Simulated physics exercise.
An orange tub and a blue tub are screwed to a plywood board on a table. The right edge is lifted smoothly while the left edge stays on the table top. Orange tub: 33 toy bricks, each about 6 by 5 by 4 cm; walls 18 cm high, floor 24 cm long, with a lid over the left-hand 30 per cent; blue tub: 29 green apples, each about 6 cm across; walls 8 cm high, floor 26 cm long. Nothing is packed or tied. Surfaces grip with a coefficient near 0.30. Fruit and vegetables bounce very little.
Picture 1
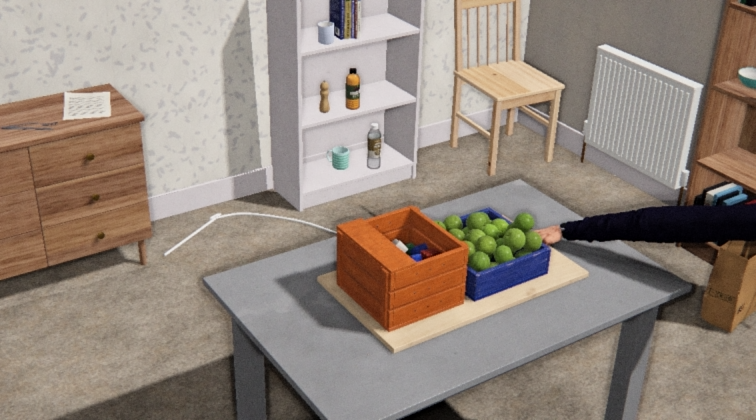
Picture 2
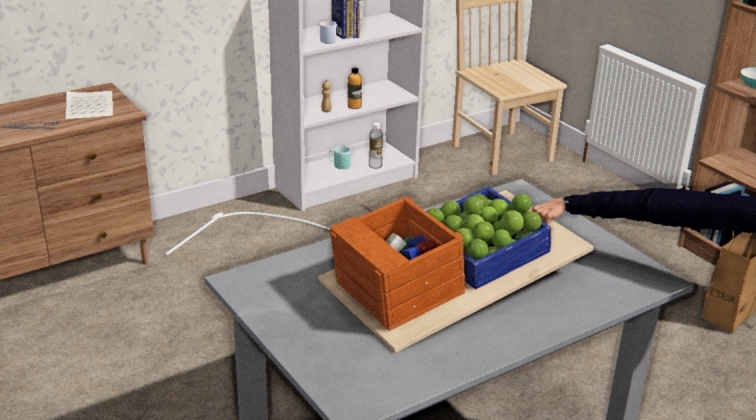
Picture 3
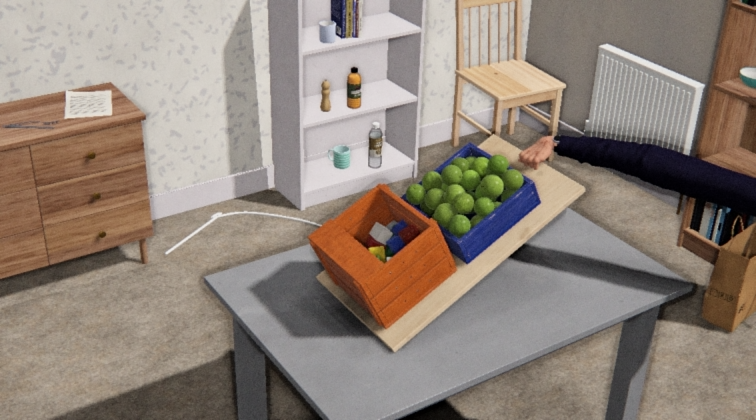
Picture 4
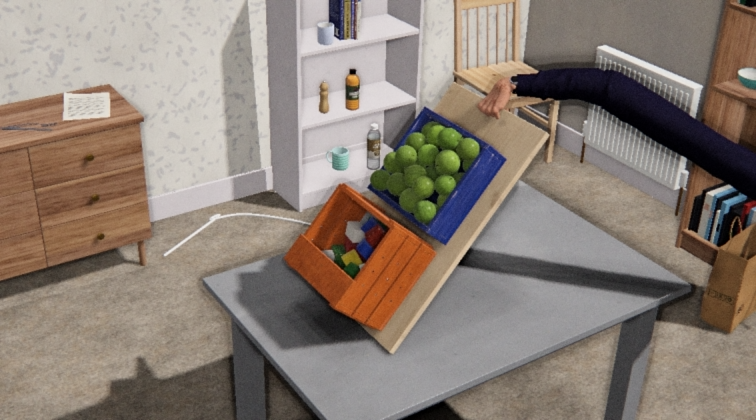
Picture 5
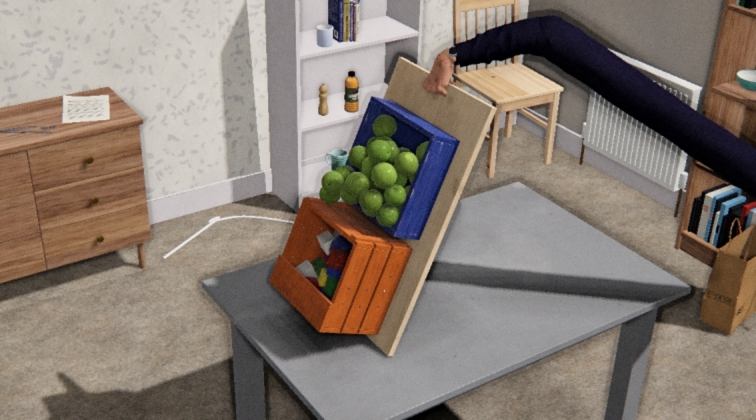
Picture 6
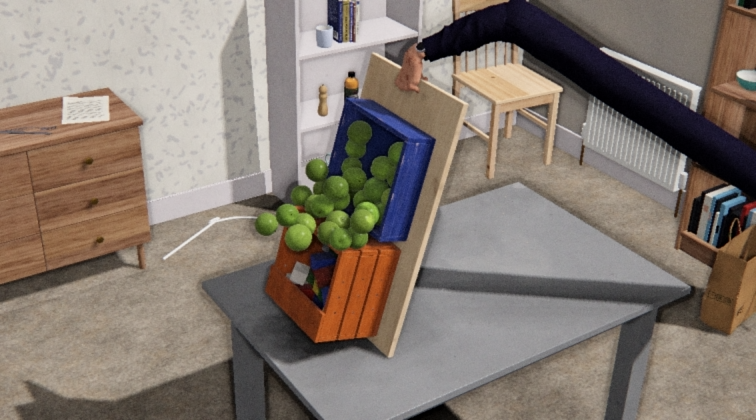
A hand lifts the right end of a wooden board on a table, tilting it steeply with its attached orange and blue tubs, and green apples tumble out of the blue tub over the orange one holding colourful toy bricks.
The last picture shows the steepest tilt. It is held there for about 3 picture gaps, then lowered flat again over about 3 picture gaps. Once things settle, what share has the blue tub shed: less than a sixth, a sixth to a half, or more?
Out of the blue tub go over half of the green apples.
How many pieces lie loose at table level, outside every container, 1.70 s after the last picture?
Some 5 pieces.
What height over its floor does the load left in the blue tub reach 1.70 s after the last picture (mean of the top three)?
Roughly 7 cm high.
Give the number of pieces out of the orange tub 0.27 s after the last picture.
Out by then, roughly: Orange tub 0.
Then, 0.27 s after the last picture, tilt 74°; the orange tub has all 33 and the blue tub is down by 16 of 29.
Then, 0.61 s after the last picture, tilt 67°; the orange tub has all 33 and the blue tub is down by 17 of 29.
Then, 1.09 s after the last picture, tilt 0°; the orange tub has all 33 and the blue tub is down by 19 of 29.
Outcome (1.70 s after the last picture), the orange tub has all 33 and the blue tub is down by 19 of 29. Asked share, 19 of 29, 66 per cent.
